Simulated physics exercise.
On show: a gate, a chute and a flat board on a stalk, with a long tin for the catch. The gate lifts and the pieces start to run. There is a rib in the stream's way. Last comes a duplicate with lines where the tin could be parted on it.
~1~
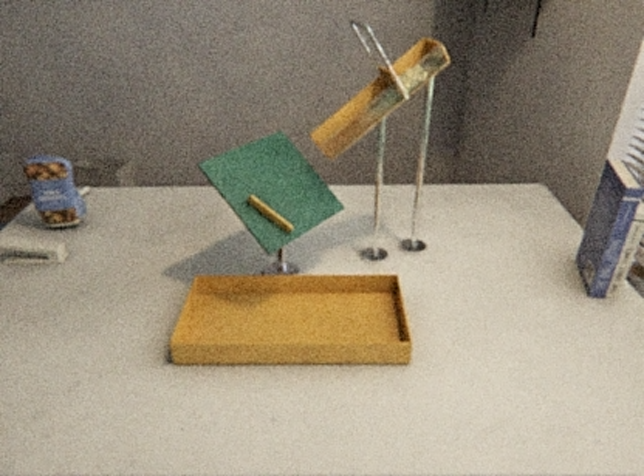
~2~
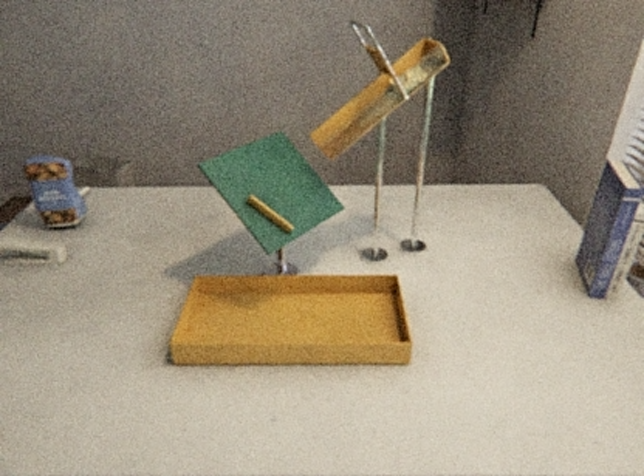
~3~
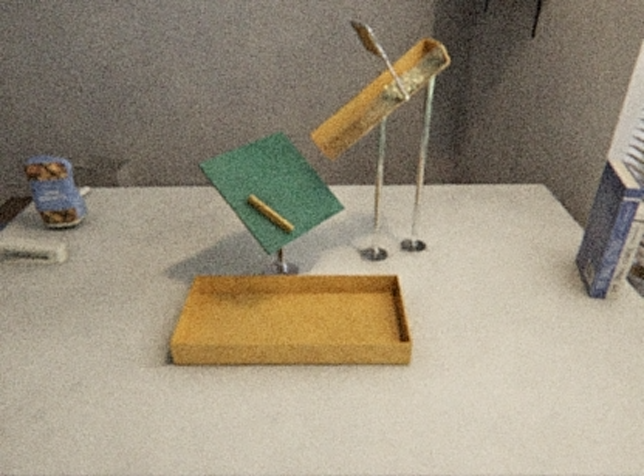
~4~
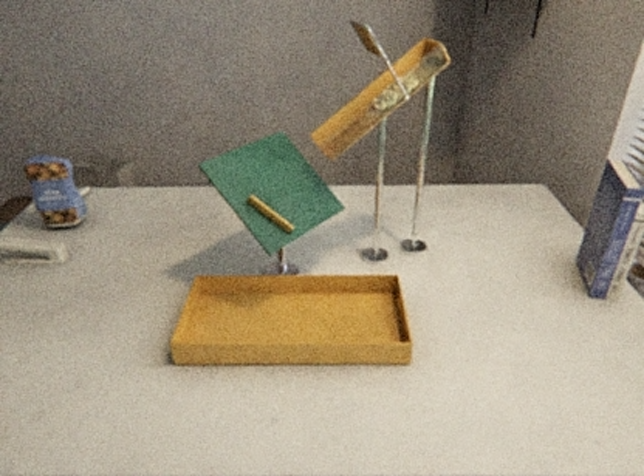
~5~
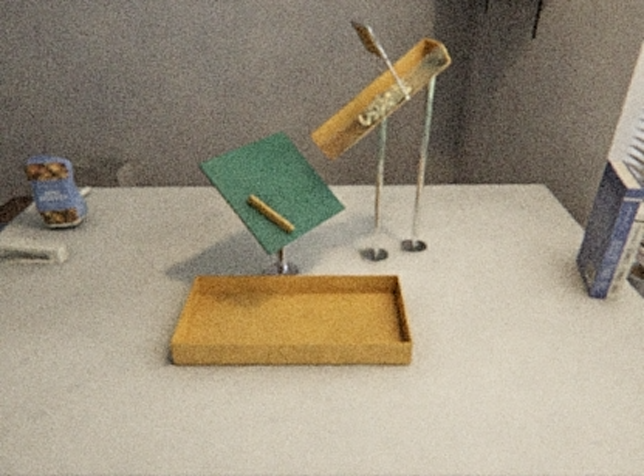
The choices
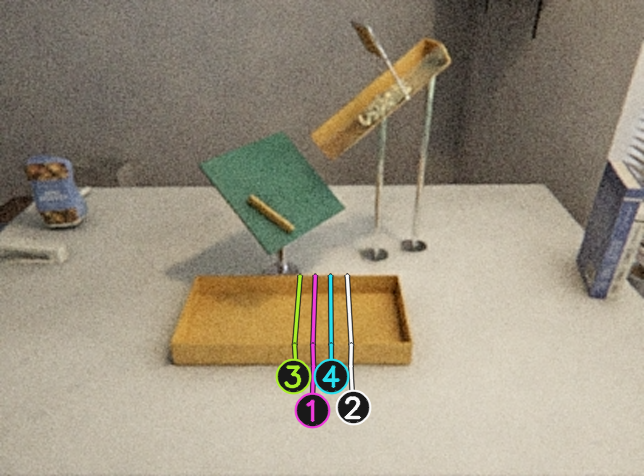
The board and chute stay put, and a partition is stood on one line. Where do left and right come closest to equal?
4 beats the others.
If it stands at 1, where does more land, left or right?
More lands on the right.
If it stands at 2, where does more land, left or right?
The left side.
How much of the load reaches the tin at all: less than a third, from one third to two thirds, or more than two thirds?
About that: More than two thirds.
On the marked copy, line 1 crosses the front rim at (312, 344); line 2 crosses the front rim at (351, 343); line 3 crosses the front rim at (294, 344); line 4 crosses the front rim at (331, 344).
With 1, of what is caught, none on the left of the divider, all on the right.
With 2, of what is caught, nearly all on the left of the divider, a small part on the right.
With 3, of what is caught, none on the left of the divider, all on the right.
With 4, of what is caught, about half on the left of the divider, about half on the right.
